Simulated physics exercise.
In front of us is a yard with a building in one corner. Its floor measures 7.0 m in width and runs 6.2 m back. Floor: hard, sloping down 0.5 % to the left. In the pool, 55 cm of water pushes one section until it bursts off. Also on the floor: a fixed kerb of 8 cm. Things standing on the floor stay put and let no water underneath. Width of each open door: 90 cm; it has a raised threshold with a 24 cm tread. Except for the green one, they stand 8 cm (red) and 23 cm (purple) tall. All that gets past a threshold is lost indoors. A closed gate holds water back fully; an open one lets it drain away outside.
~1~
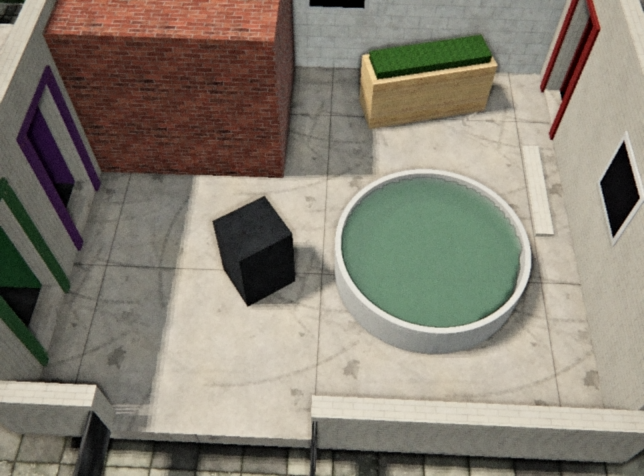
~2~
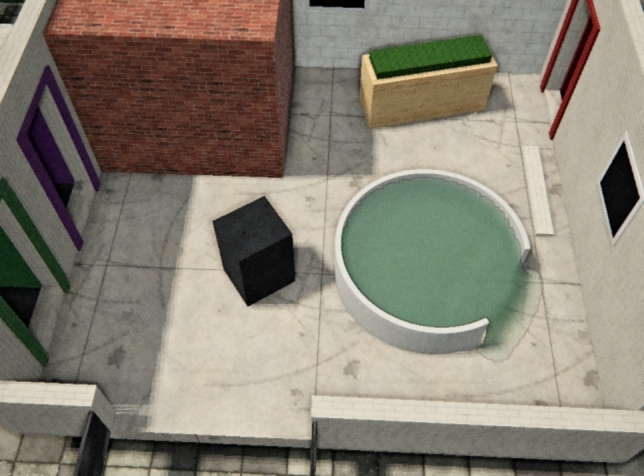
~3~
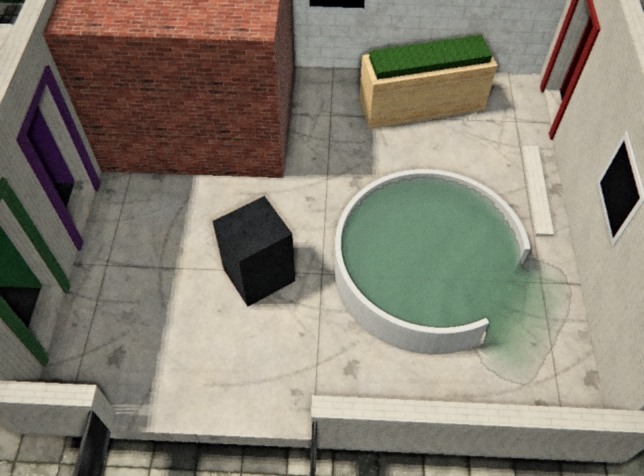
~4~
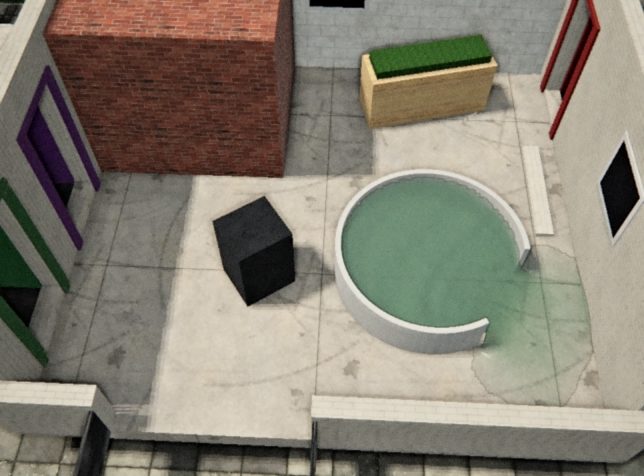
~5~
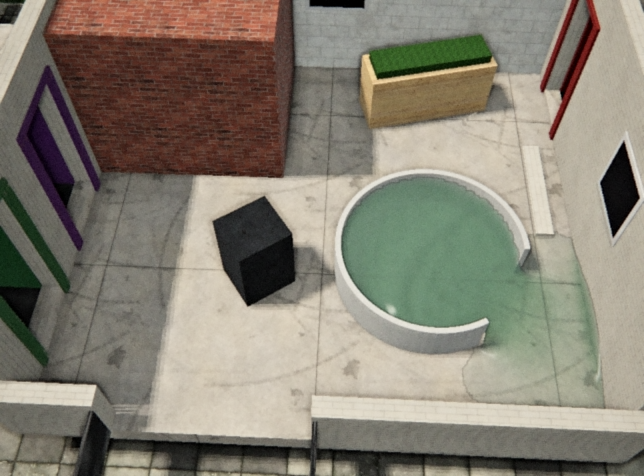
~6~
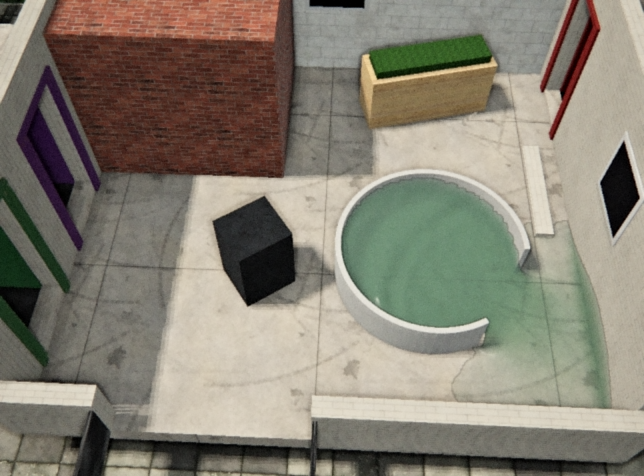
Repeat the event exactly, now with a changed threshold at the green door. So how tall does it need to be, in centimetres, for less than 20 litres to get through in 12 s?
It would need to be around 13 cm tall.
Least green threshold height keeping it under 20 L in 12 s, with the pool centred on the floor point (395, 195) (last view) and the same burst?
I'd put it at close to 12.5 cm.
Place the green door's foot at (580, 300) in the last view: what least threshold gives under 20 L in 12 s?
32 cm.
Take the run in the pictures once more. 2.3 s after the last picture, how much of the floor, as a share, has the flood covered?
Some 45 per cent is wet.
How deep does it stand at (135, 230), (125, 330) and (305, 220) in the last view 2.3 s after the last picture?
Approx. 0 / 0 / 0 cm.
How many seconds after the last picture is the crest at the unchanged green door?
Peak time: Around 3.5 s.
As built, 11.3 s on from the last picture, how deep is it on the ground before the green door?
It stands about 8.0 centimetres deep.
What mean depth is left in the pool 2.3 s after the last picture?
Mean depth: Approx. 26 cm.
Then, 0.7 s after the last picture water covers 10 % of the floor, deepest (52 cm) near (595, 418); it has not reached the green door.
Then, 2.3 s after the last picture water covers 45 % of the floor, deepest (32 cm) near (567, 431); it has not reached the green door.
Then, 11.3 s after the last picture water covers 95 % of the floor, deepest (11 cm) near (297, 99); 8 cm at the green door, 0 litres in over its 22 cm threshold.
At the green door as built, the water peaked near 19 cm, 3.3 s after the last picture.
Run again over the same 12 s with other heights there, 38 litres in over 11 cm, 10 litres over 14.5 cm. The limit of 20 litres is kept from about 13 cm up.
